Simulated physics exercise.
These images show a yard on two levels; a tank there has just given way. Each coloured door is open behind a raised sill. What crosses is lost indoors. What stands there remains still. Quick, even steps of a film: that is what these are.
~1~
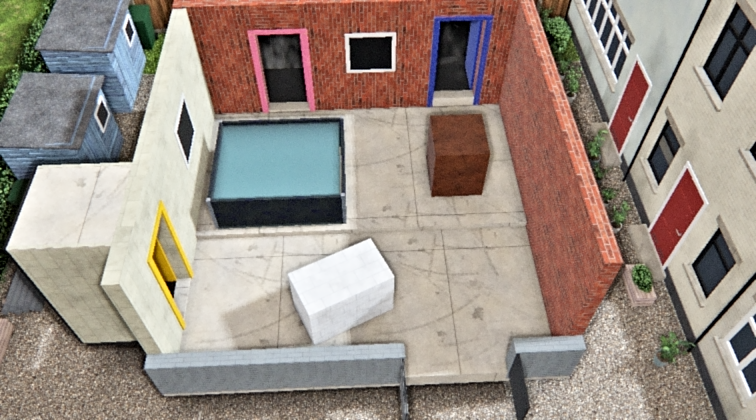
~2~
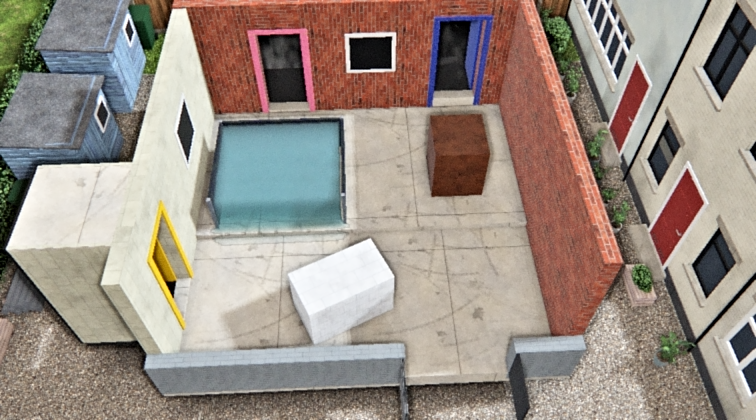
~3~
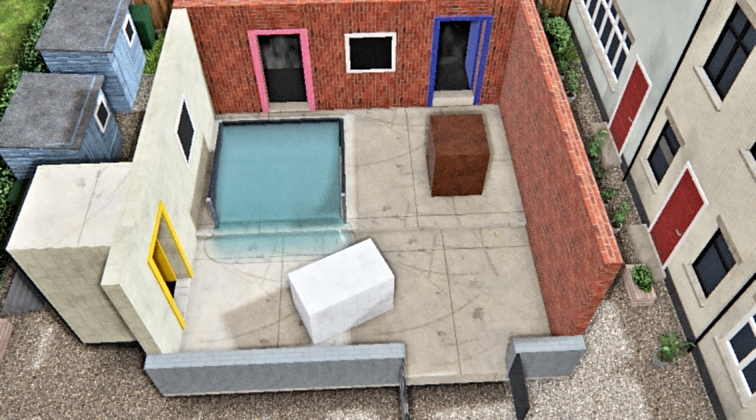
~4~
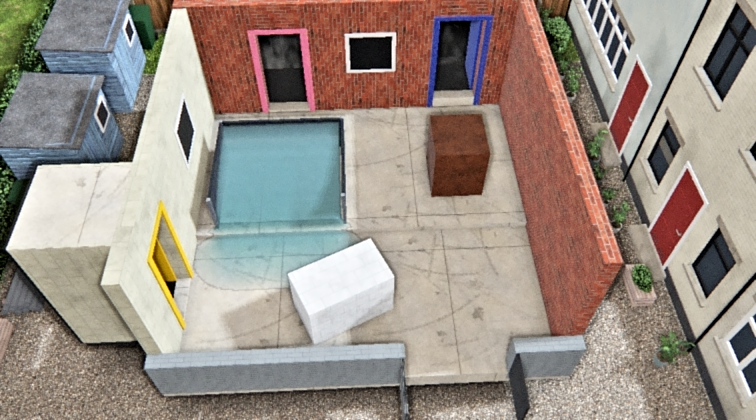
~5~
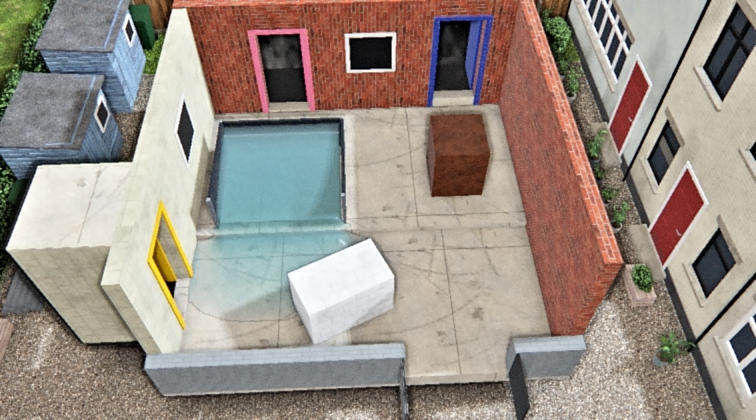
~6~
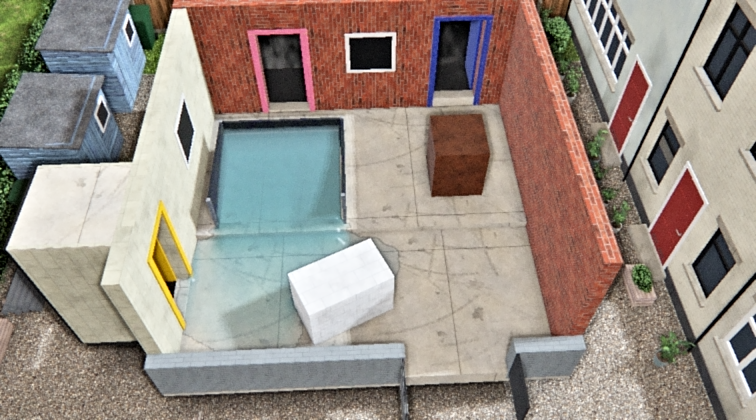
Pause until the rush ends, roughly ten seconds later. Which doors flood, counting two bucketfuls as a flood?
One by one: The yellow door ends up above the line; the blue door ends up at or below the line; the pink door ends up at or below the line.
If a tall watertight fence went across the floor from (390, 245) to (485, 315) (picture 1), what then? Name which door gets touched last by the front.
It's the blue-painted one.
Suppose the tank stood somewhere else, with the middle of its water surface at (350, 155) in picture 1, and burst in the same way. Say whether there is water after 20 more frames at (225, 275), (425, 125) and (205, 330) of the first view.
One after the other: Covered, clear, awash.
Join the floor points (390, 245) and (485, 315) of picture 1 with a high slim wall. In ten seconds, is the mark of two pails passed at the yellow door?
Yellow door: Swamped.
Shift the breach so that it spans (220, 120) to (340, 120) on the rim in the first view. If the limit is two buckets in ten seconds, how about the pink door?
As for the pink door, it tops the mark.
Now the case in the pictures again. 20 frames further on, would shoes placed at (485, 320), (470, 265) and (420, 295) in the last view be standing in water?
Point by point: Inundated, inundated, inundated.
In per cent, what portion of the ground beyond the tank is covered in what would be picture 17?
Near 45 in a hundred.
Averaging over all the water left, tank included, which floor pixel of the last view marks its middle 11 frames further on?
The balance point is around (279, 271).
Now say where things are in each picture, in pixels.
The first picture shows the water tank at (279, 160) is whole and still.
In the second picture, the front is at (216, 233), out from the gap at (280, 214).
In the third picture, water pours out at (280, 216) and has run to (209, 248).
In the fourth picture, the front is at (197, 265), out from the gap at (280, 217).
In the fifth picture, water pours out at (280, 218) and has run to (189, 296).
In the sixth picture, the front is at (224, 347), out from the gap at (281, 218).
A moment on, water covers 30 % of the floor; the yellow door under two buckets in, the blue door not reached, the pink door not reached.
Next, water covers 45 % of the floor; the yellow door far over two buckets in, the blue door not reached, the pink door not reached.
Then, water covers 55 % of the floor; the yellow door far over two buckets in, the blue door not reached, the pink door not reached.
Later, water covers 65 % of the floor; the yellow door far over two buckets in, the blue door not reached, the pink door wet at the sill, nothing in.
In the end, water covers 65 % of the floor; the yellow door far over two buckets in, the blue door wet at the sill, nothing in, the pink door wet at the sill, nothing in.
